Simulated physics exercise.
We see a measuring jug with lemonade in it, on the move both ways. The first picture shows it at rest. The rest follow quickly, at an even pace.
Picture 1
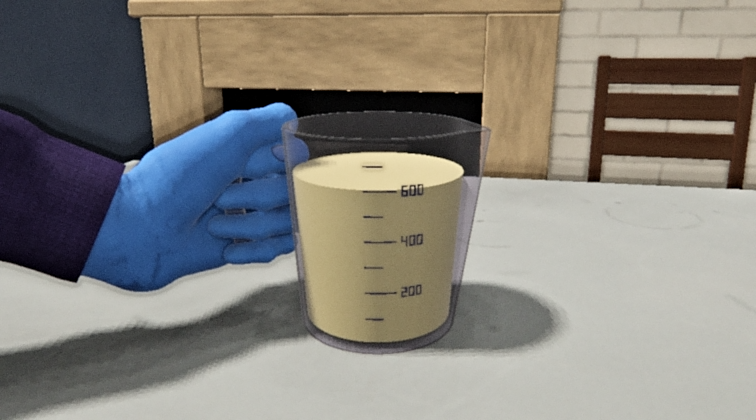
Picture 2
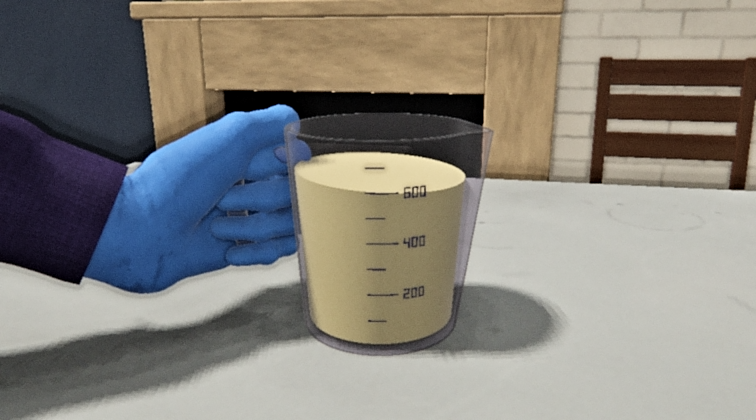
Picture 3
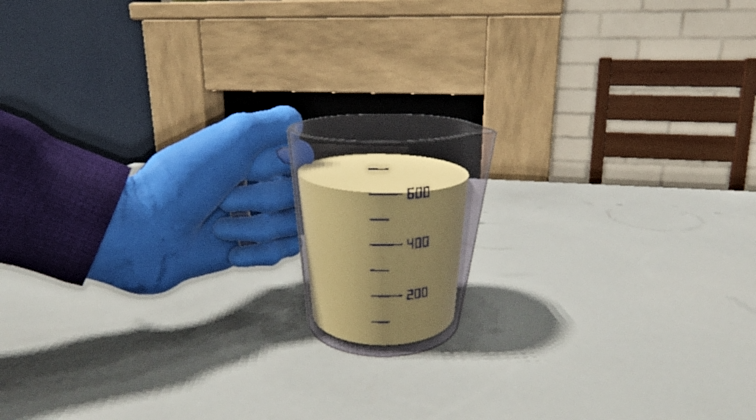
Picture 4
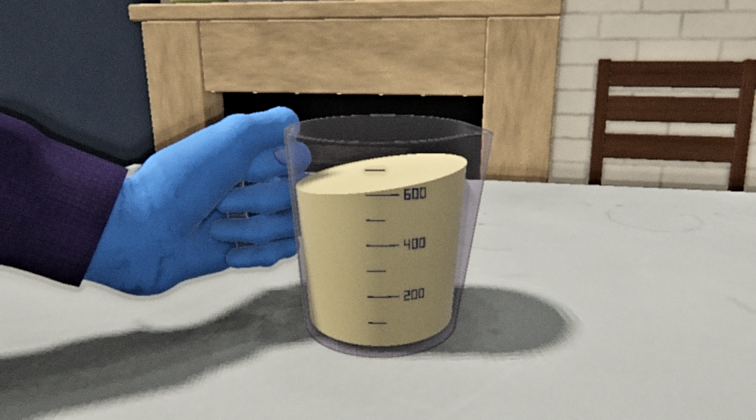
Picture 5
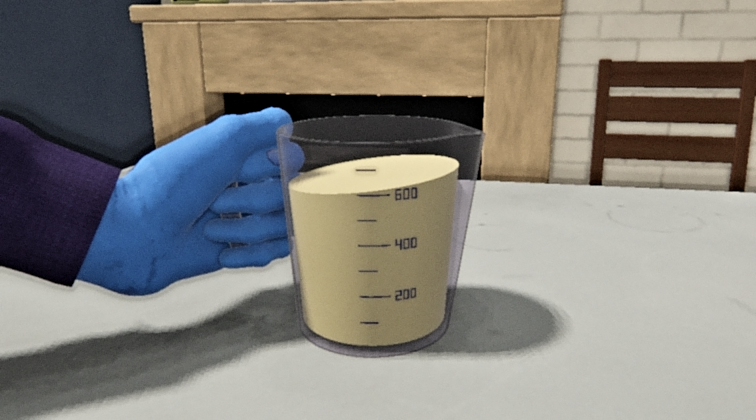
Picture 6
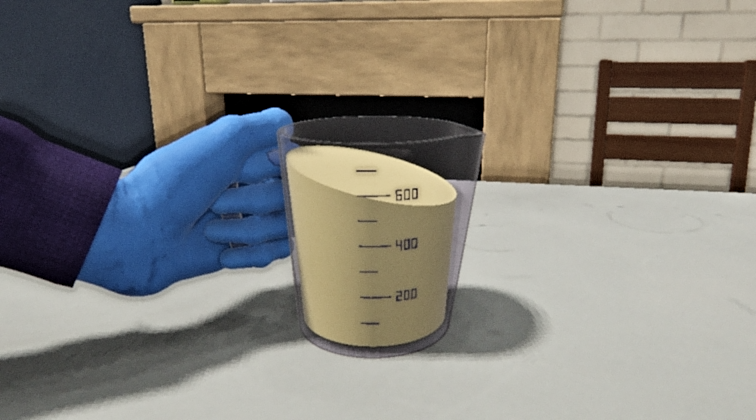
On a pale tabletop, a blue-gloved hand moved a clear jug of yellowish liquid slightly right and back left, and the surface tilted up on the left, leveled, rose right, then rose more steeply left.
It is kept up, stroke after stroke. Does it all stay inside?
As it turns out, it spills.
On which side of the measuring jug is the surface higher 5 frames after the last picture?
The left wall.
Shortly, the highest wave so far goes over the rim.
At the finish, the highest wave so far goes over the rim; some is on the top.
